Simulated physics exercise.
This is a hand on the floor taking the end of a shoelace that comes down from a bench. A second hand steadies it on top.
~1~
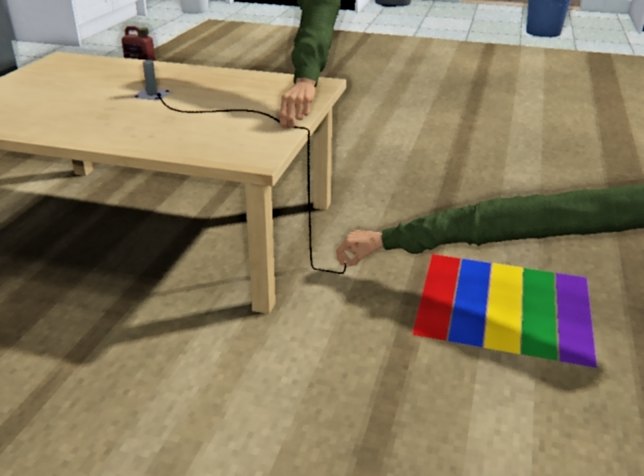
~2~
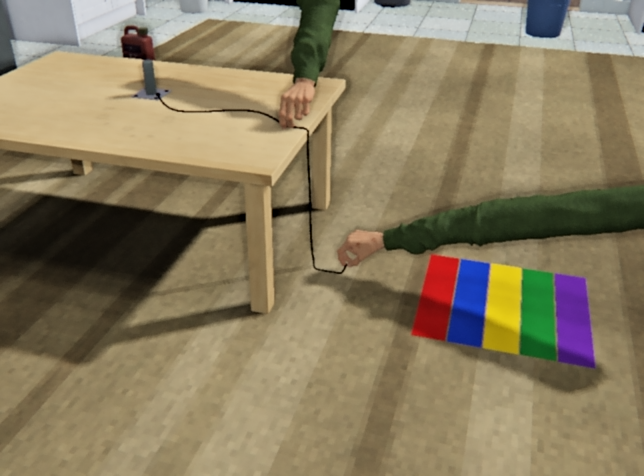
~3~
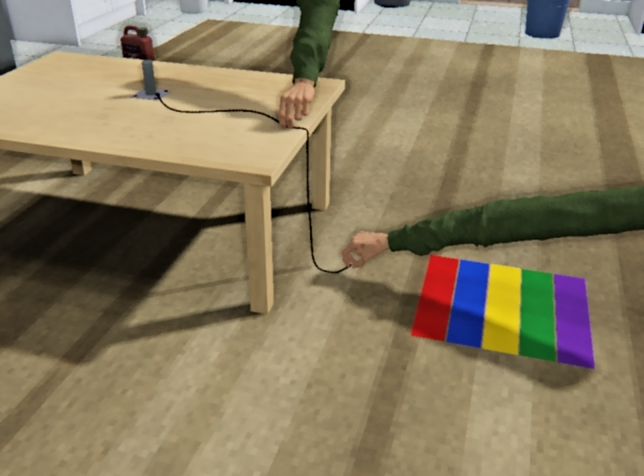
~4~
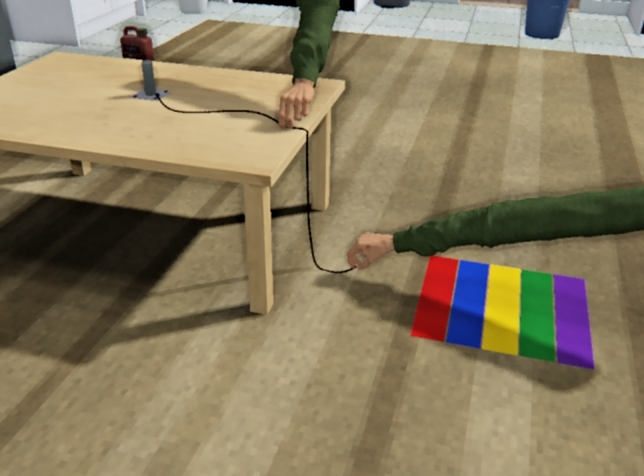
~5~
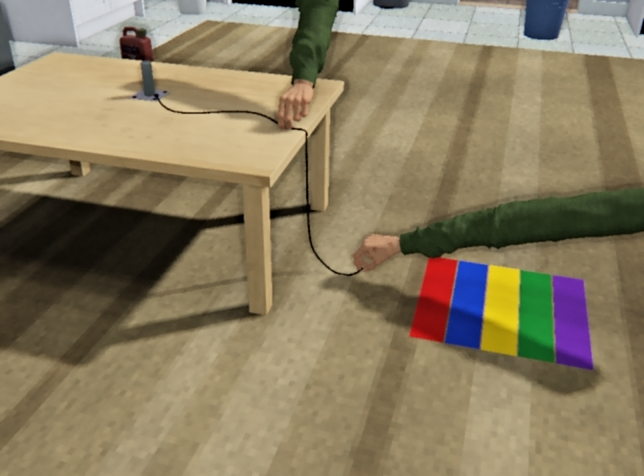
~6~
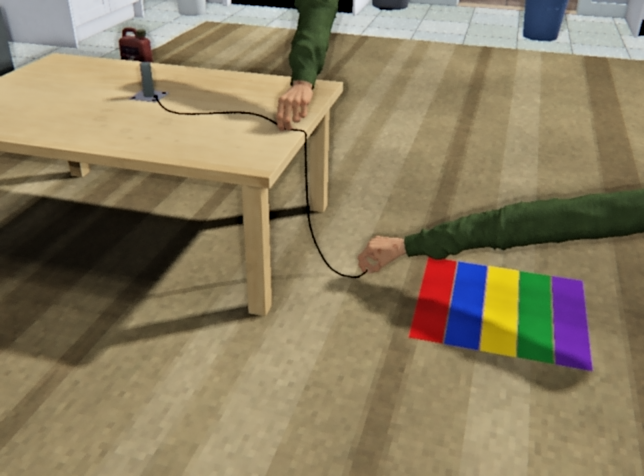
A green-sleeved hand low over the floor drew the end of a black shoelace slightly right, toward a striped colored mat, while another hand stayed at the bench's edge and the hanging part curved more smoothly.
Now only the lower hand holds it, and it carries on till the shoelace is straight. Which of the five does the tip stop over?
The end stops over the blue strip.
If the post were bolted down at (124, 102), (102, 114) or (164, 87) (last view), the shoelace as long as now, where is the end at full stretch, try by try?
About (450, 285), (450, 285) and (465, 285).
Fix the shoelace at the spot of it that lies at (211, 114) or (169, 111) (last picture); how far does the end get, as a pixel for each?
Try by try, around (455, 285) and (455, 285).
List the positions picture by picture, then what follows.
In the first frame, end (345, 263); red (433, 321); blue (467, 327); yellow (503, 333); green (540, 340); purple (577, 346).
In the second frame, end (347, 264); shoelace through (164, 104) (212, 111) (272, 117) (308, 145) (310, 202) (313, 256).
In the third frame, end (351, 265).
In the fourth frame, end (356, 266); shoelace through (163, 104) (212, 112) (271, 118) (307, 145) (308, 202) (314, 258).
In the fifth frame, end (362, 268).
In the sixth frame, end (367, 270); shoelace through (162, 106) (210, 114) (269, 120) (305, 147) (307, 204) (325, 260).
Early on, end near (419, 278); short of the strips.
Midway, end near (453, 284); over red.
At the end of the slack, end near (473, 287); over blue. It gets as far as the blue strip.
